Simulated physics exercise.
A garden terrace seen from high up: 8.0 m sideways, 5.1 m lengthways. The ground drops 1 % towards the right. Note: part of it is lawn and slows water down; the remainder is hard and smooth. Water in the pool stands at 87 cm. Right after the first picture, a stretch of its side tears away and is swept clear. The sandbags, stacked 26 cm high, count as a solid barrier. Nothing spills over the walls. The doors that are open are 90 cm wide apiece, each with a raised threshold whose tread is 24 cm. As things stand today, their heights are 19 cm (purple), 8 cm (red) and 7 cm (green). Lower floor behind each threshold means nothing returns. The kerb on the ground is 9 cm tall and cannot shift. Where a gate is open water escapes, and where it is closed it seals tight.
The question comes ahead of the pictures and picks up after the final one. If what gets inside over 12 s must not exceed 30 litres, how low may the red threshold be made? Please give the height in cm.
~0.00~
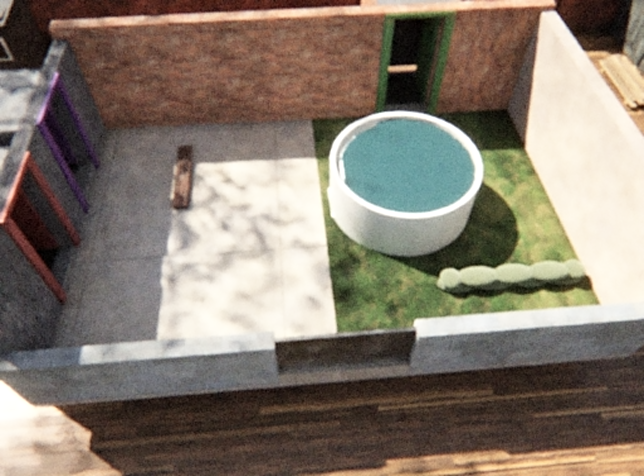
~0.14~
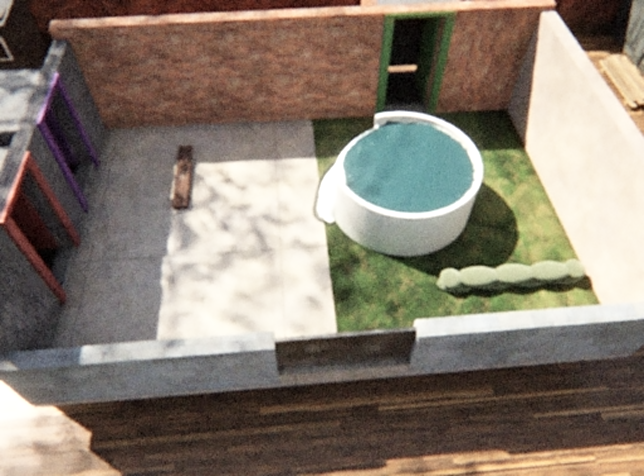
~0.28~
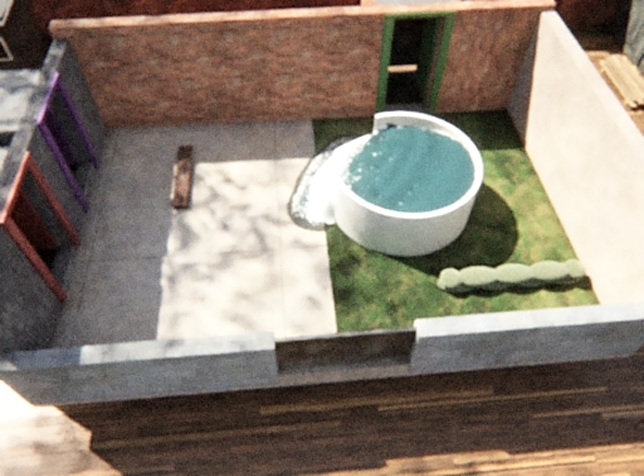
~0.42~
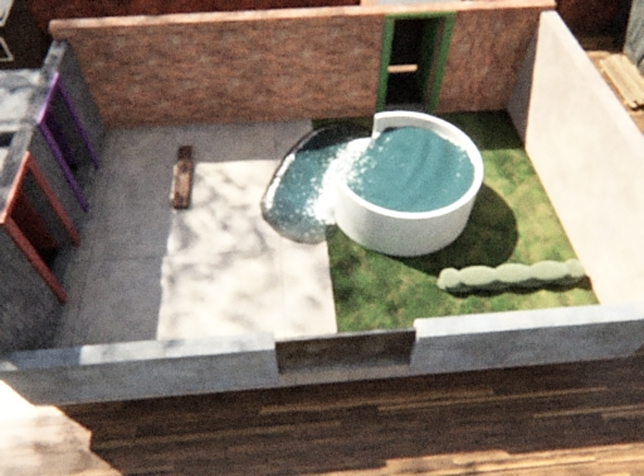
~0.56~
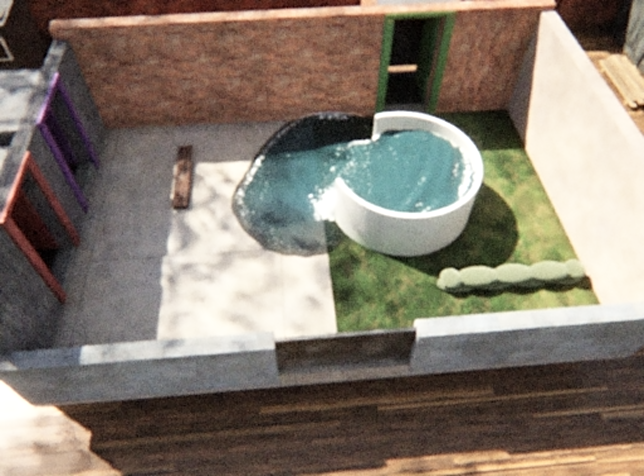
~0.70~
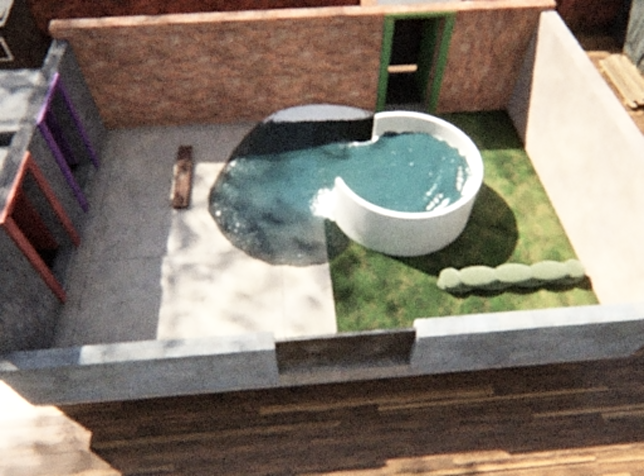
Around 12 cm.
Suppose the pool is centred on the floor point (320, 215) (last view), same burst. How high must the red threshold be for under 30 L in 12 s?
New minimum height: Approx. 15 cm.
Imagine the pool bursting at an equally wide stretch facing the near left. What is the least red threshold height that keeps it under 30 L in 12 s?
You'd want it roughly 22 centimetres tall.
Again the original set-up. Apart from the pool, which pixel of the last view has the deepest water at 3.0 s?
Near pixel (116, 130).
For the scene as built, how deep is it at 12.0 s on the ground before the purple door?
It works out to about 4.0 centimetres deep.
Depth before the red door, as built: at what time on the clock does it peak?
I'd say near 3.0 seconds.
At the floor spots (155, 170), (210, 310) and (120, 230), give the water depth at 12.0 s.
Roughly 5, 6 and 4 cm, in turn.
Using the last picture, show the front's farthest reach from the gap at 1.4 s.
Somewhere near the pixel (116, 130).
After 1.4 s water covers 40 % of the floor, deepest (36 cm) near (293, 127); it has not reached the red door.
After 3.0 s water covers 60 % of the floor, deepest (38 cm) near (116, 130); 18 cm at the red door, 30 litres in over its 8 cm threshold.
After 12.0 s water covers 95 % of the floor, deepest (21 cm) near (587, 335); 4 cm at the red door, 77 litres in over its 8 cm threshold.
At the red door as built, the water arrived by 1.9 s and peaked near 18 cm at 3.0 s.
With a threshold of 11 cm, 38 litres would have come in within the 12 s; with 14.5 cm, 14 litres. So under 30 litres takes about 12 cm.
